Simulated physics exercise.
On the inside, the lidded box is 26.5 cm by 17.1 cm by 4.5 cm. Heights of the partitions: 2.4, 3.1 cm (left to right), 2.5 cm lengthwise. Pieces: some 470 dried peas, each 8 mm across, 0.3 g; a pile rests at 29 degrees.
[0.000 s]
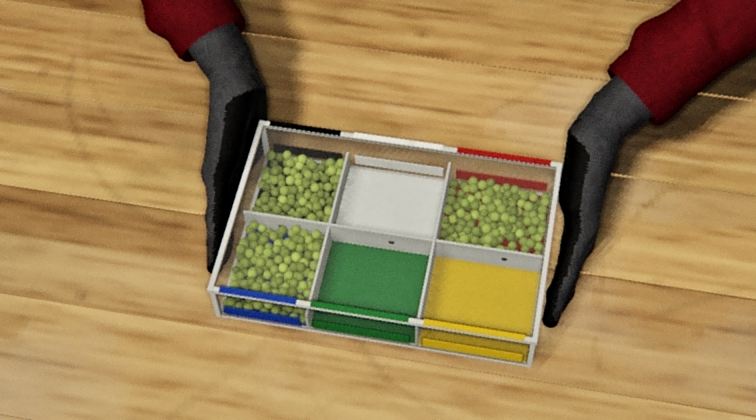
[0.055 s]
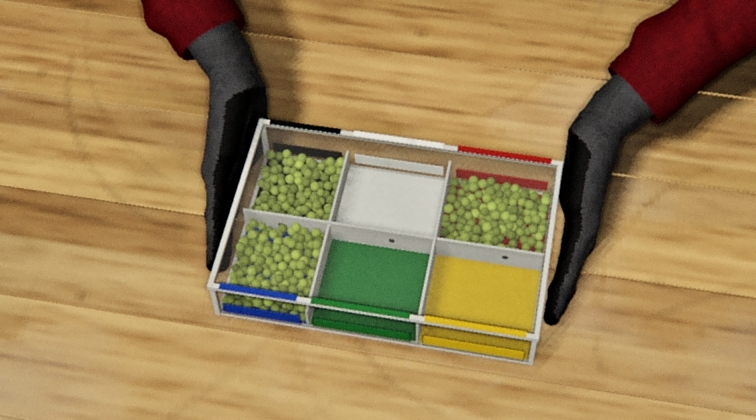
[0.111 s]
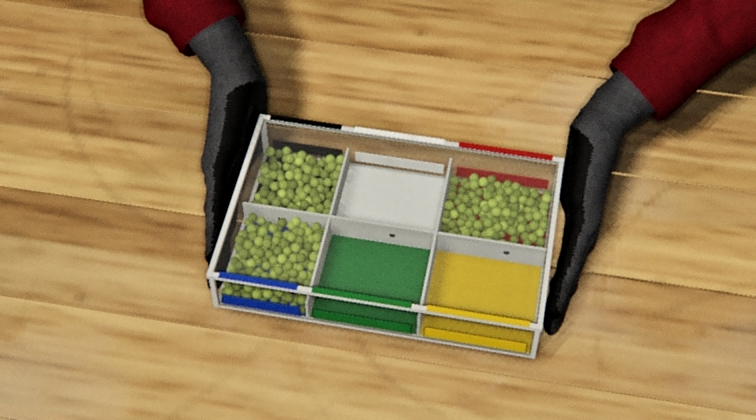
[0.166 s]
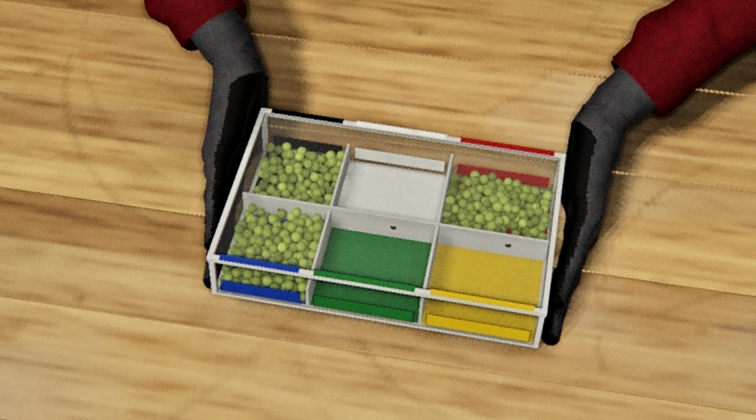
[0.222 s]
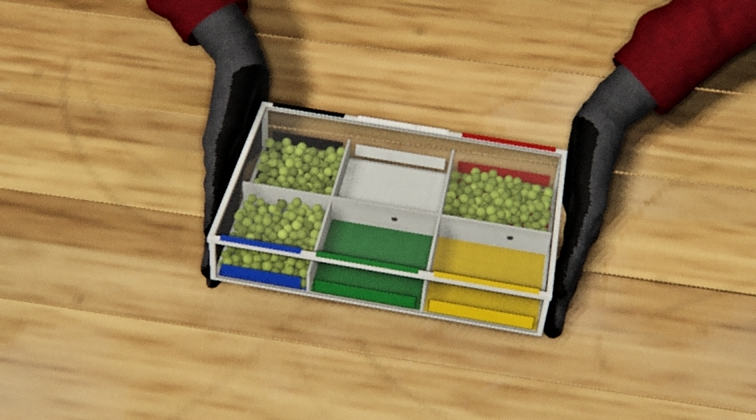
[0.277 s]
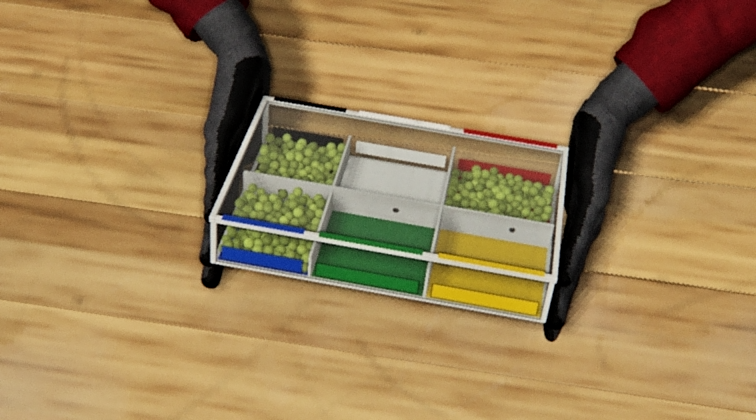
Two dark-gloved hands in red sleeves hold a clear, lidded box by its left and right sides above a light wooden surface, seen from above. Small green balls partly fill the black and blue compartments at left and the red one at back right, while the white, green and yellow ones are empty. The hands steadily tilt the box, its front edge rising, as the view stays still.
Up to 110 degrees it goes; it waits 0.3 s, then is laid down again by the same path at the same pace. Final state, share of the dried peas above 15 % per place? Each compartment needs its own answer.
Red Y, blue N, green N, yellow N, white Y, black Y.
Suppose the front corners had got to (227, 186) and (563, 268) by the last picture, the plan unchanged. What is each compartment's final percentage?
Red 40; blue 0; green 0; yellow 0; white 30; black 30.
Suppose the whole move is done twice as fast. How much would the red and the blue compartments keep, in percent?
Final split: Red = 40 %, blue = 0 %.
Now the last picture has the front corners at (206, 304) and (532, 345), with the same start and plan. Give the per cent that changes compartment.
In that case about 65 percent.
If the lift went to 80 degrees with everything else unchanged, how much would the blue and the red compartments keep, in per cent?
In per cent, blue comes to 15 and red to 40.
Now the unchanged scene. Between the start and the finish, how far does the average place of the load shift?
5.0 cm, roughly.
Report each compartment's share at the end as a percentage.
Per cent by compartment - red 40, blue 0, green 0, yellow 0, white 20, black 40.
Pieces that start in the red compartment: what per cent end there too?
I'd put it at roughly 100 per cent.
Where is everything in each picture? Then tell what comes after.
The first frame shows box tilt 0 degrees, front corners at (214, 288) and (533, 339); red 35 %, blue 35 %, black 25 %.
The second frame shows box tilt 1 degrees, front corners at (213, 285) and (534, 335).
The third frame shows box tilt 5 degrees, front corners at (213, 274) and (537, 326), lowest corner right back.
The fourth frame shows box tilt 9 degrees, front corners at (213, 256) and (542, 311), lowest corner right back.
The fifth frame shows box tilt 14 degrees, front corners at (214, 237) and (547, 294), lowest corner right back.
The sixth frame shows box tilt 19 degrees, front corners at (216, 217) and (552, 277), lowest corner right back; red 35 %, blue 35 %, black 25 %. The box's pace is about 90 degrees a second.
After 1.51 s, tilt 110 degrees; red 35 %, white 15 %, black 45 %.
After 2.33 s, tilt 55 degrees; red 35 %, white 20 %, black 45 %.
After 3.16 s, tilt 0 degrees; red 35 %, white 20 %, black 45 %.
By 3.8 s all is still; red 40 %, blue 0 %, green 0 %, yellow 0 %, white 20 %, black 40 %.
